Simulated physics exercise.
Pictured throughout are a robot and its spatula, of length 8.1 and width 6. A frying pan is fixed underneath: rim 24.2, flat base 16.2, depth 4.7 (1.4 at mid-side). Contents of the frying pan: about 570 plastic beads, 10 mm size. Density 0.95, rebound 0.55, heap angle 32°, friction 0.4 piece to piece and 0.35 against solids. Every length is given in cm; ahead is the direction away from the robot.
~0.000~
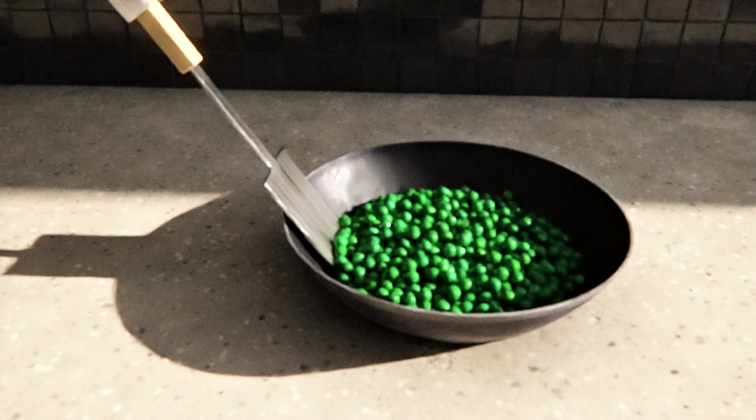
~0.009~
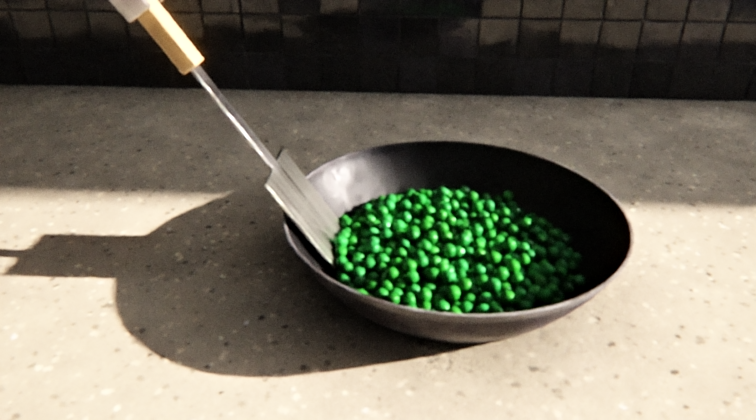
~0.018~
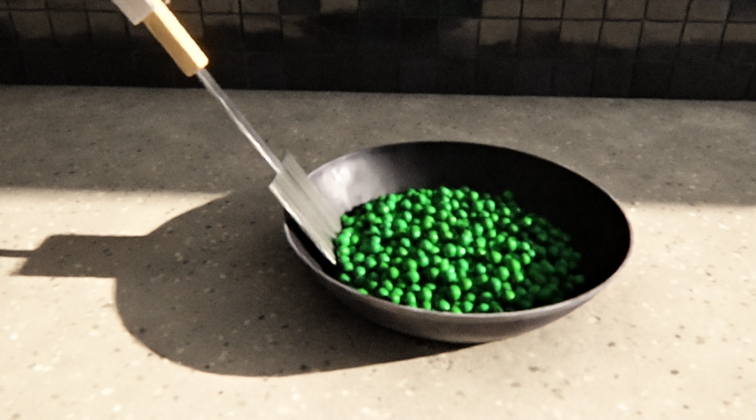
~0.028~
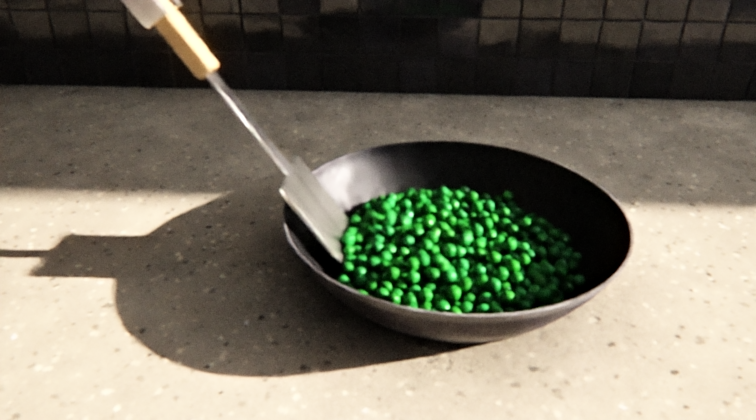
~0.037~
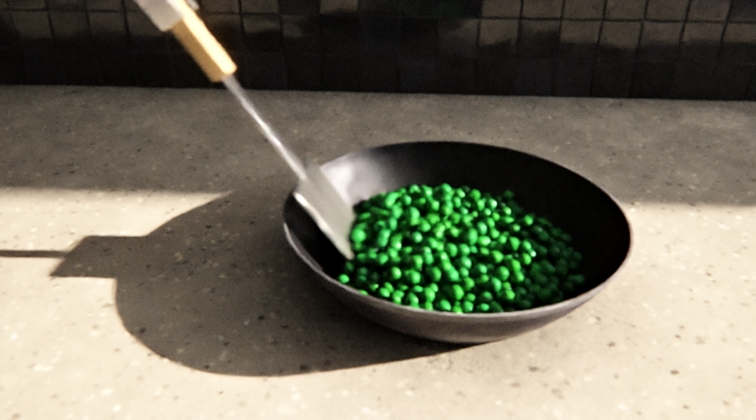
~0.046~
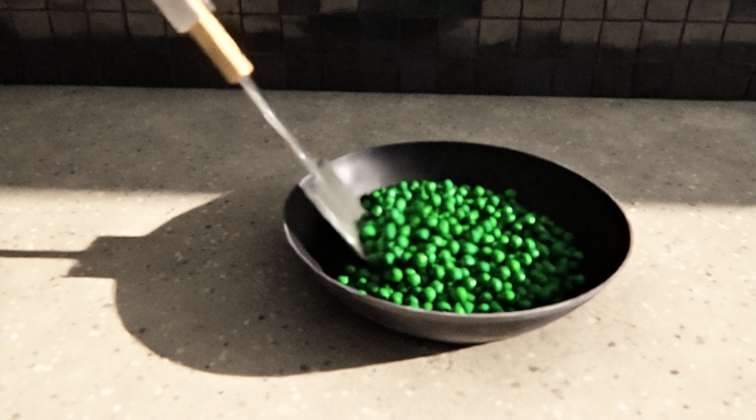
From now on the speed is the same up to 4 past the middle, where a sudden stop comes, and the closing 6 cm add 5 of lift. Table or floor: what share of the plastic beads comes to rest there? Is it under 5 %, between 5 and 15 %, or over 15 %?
It is between 5 and 15 %.
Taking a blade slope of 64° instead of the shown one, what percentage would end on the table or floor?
Some 5 in a hundred.
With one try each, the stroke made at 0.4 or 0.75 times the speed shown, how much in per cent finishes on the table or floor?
0 and 5 %.
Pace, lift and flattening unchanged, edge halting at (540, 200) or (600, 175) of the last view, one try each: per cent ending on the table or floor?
Try 1: Approx. 10 %; try 2: Approx. 20 %.
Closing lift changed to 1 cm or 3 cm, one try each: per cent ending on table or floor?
First try around 5 percent, second try around 10 percent.
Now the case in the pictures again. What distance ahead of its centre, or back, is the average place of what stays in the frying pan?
Ahead, by about 2.5 cm.
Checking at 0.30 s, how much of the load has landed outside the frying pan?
Around 6 %.
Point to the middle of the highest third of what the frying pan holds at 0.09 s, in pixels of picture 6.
It is centred close to (464, 230).
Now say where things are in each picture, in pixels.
In the first picture, spatula top edge at (273, 165), sloping 56°; upper third of the load around (448, 244), from x 340 to 580, top at y 190; 572 in the frying pan.
In the second picture, spatula top edge at (274, 166), sloping 56°; upper third of the load around (448, 244), from x 340 to 580, top at y 190.
In the third picture, spatula top edge at (278, 168), sloping 56°; upper third of the load around (444, 242), from x 340 to 580, top at y 190.
In the fourth picture, spatula top edge at (288, 171), sloping 56°; upper third of the load around (437, 241), from x 345 to 580, top at y 190.
In the fifth picture, spatula top edge at (302, 173), sloping 56°; upper third of the load around (431, 234), from x 345 to 580, top at y 190.
In the sixth picture, spatula top edge at (318, 175), sloping 56°; upper third of the load around (434, 231), from x 340 to 580, top at y 185; 572 in the frying pan.
After 0.07 s, sloping 56°, highest piece 6 above the table; 572 in the frying pan.
After 0.09 s, sloping 56°, highest piece 8 above the table; 572 in the frying pan.
After 0.30 s, sloping 56°, highest piece 12 above the table; 527 in the frying pan, 31 on the table or floor, 14 on the blade or in flight.
After 1.35 s, sloping 56°, highest piece 4 above the table; 527 in the frying pan, 45 on the table or floor.
At rest, 527 in the frying pan, 45 on the table or floor. That is 8 % on the table or floor.
